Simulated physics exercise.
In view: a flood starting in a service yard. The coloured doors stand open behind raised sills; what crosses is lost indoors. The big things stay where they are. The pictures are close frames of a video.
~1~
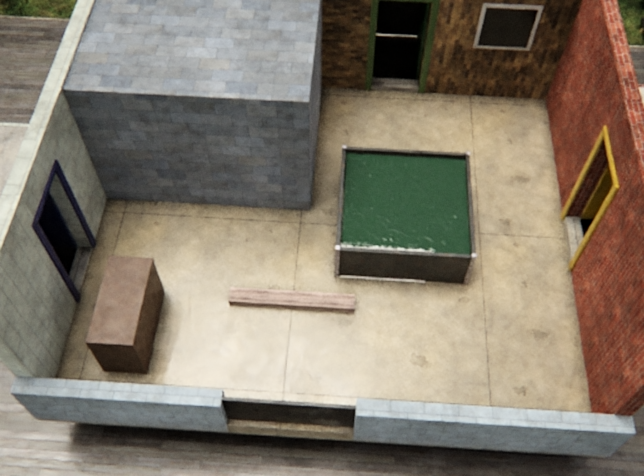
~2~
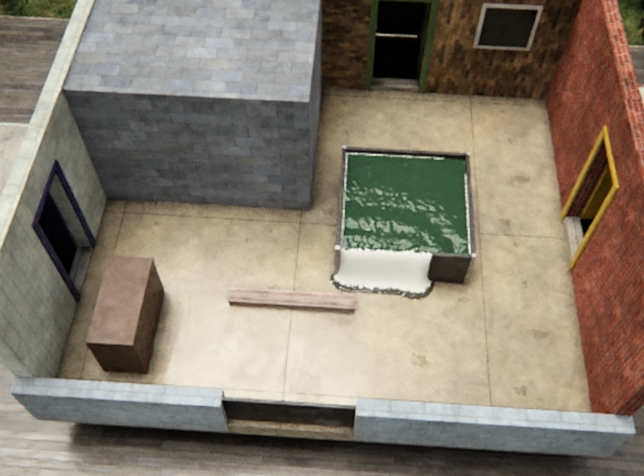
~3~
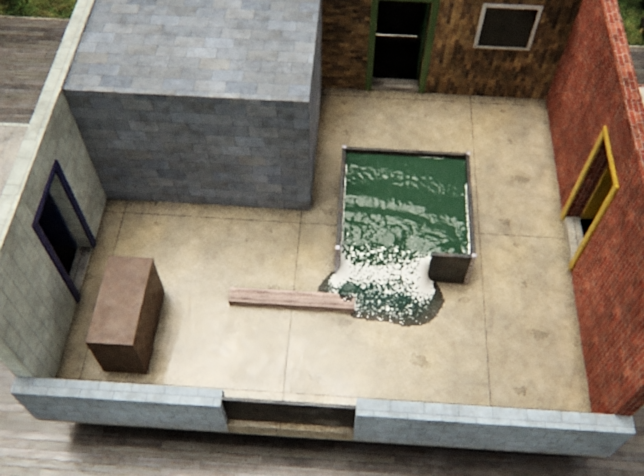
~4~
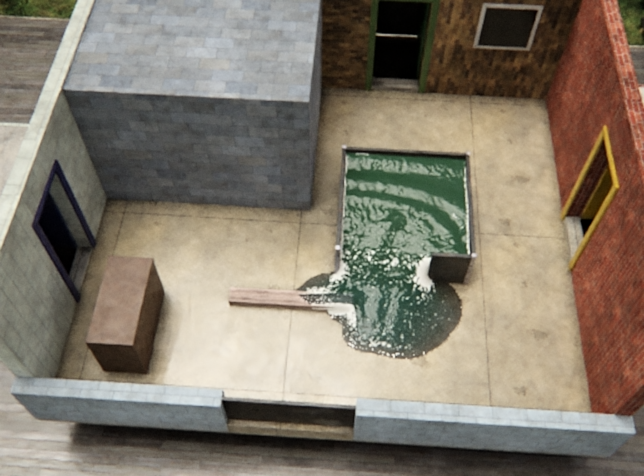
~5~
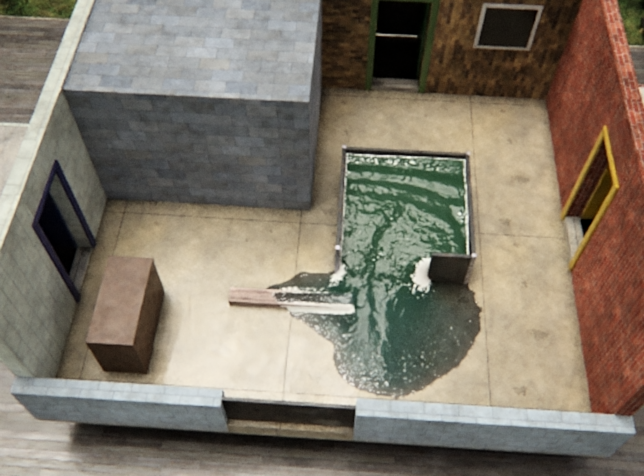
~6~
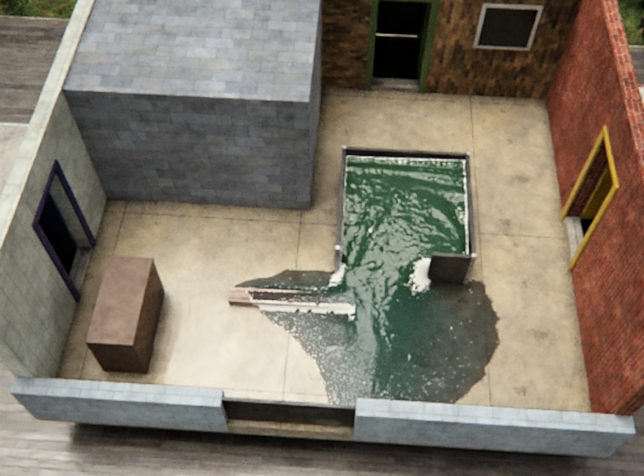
Green water pours from the front of a square tank and spreads widely across the floor, passing around a low beam.
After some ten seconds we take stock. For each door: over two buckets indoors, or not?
The blue door takes more than that; the green door stays under that; the yellow door stays under that.
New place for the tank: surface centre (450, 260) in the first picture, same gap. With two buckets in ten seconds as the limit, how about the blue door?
The blue door passes that mark.
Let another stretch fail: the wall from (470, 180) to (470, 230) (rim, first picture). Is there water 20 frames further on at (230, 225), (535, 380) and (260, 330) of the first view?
One after the other: Free of water, wet, free of water.
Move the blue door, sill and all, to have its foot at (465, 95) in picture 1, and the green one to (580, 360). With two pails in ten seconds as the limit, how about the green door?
My reading: The green one goes over.
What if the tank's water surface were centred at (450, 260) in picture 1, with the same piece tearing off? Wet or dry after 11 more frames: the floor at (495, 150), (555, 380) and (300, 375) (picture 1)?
In that order: Dry, covered, wet.
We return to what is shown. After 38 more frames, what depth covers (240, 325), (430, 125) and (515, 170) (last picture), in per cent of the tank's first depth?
Roughly 10, 2 and 6 per cent, in turn.
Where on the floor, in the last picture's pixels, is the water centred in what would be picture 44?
Around (358, 279).
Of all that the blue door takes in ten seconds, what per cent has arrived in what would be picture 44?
Near 30 in a hundred.
A moment on, water covers 25 % of the floor; the blue door not reached, the green door not reached, the yellow door not reached.
Next, water covers 40 % of the floor; the blue door not reached, the green door not reached, the yellow door not reached.
Then, water covers 60 % of the floor; the blue door under two buckets in, the green door not reached, the yellow door wet at the sill, nothing in.
Later, water covers 85 % of the floor; the blue door over two buckets in, the green door not reached, the yellow door wet at the sill, nothing in.
In the end, water covers 100 % of the floor; the blue door over two buckets in, the green door wet at the sill, nothing in, the yellow door wet at the sill, nothing in.
